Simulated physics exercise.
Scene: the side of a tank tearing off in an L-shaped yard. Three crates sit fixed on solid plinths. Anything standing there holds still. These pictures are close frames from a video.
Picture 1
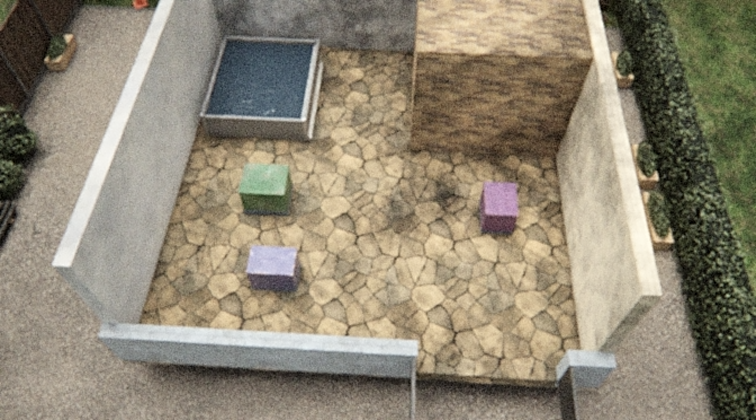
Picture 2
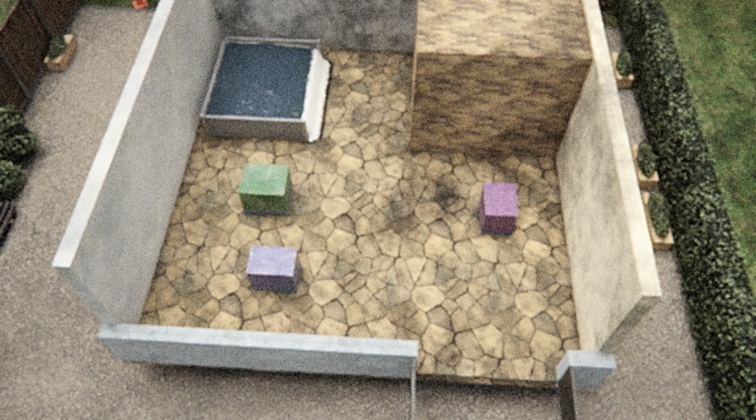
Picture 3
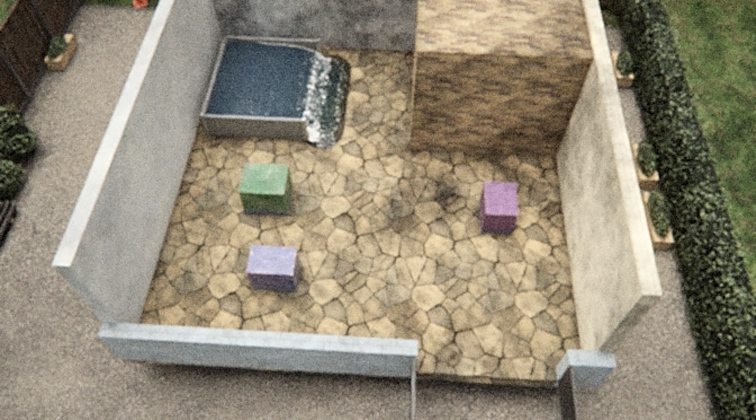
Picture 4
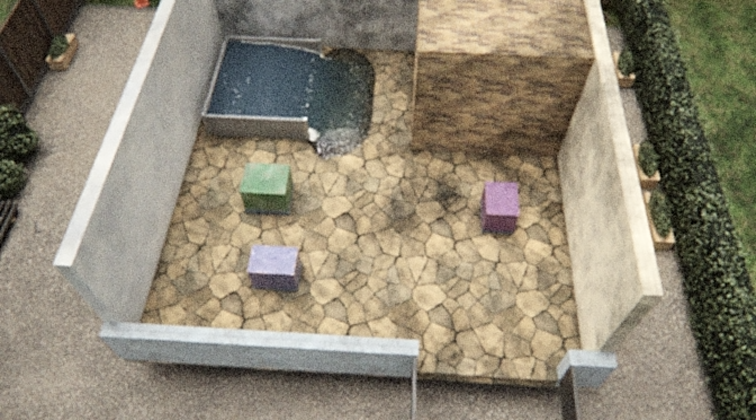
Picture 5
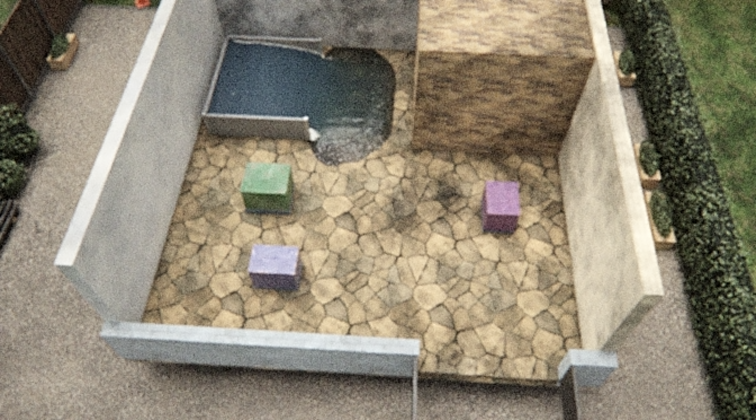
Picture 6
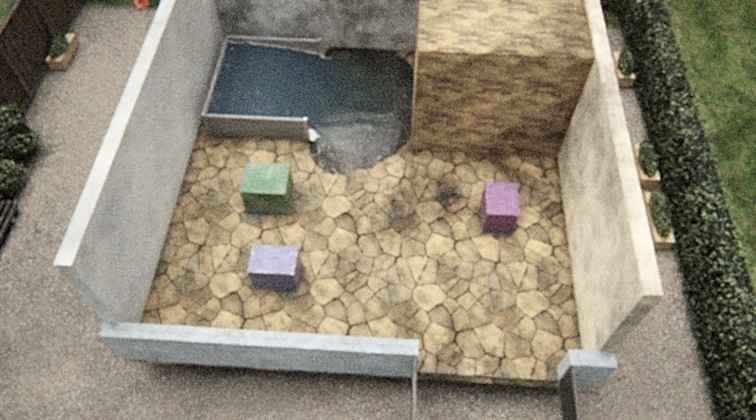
In a walled stone-paved yard, water bursting from the right side of an open tank and spreading across paving to the brown block.
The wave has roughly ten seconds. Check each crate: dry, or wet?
One by one: The purple crate has too short a plinth; the blue crate has too short a plinth; the green crate has a tall enough plinth.
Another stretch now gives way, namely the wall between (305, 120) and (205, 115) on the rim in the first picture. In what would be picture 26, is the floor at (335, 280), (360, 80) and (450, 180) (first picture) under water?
Sodden, then spared, then sodden.
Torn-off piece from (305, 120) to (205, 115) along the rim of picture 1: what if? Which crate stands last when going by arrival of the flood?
That would be the crate marked purple.
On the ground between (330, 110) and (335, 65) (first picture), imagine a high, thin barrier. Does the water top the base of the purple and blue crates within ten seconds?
Purple is flooded; blue is left untouched.
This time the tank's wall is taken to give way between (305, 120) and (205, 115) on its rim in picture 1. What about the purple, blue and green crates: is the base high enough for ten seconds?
Result - purple one is hit by the flood; blue one is hit by the flood; green one is hit by the flood.
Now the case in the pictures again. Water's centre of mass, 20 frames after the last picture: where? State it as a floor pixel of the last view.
Centre of the water: Near (354, 118).
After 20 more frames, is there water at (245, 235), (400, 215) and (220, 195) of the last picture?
First spot clear, second spot swamped, third spot clear.
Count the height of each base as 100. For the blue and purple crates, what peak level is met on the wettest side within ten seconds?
The first comes to 210 per cent and the second to 230 per cent.
A moment on, water covers 20 % of the floor; the purple crate not reached, the blue crate not reached, the green crate not reached.
Next, water covers 25 % of the floor; the purple crate water round its plinth, the blue crate not reached, the green crate not reached.
Then, water covers 50 % of the floor; the purple crate water round its plinth, the blue crate not reached, the green crate not reached.
Later, water covers 75 % of the floor; the purple crate water round its plinth, the blue crate water round its plinth, the green crate water round its plinth.
In the end, water covers 95 % of the floor; the purple crate was topped, the blue crate was topped, the green crate stayed above the water.
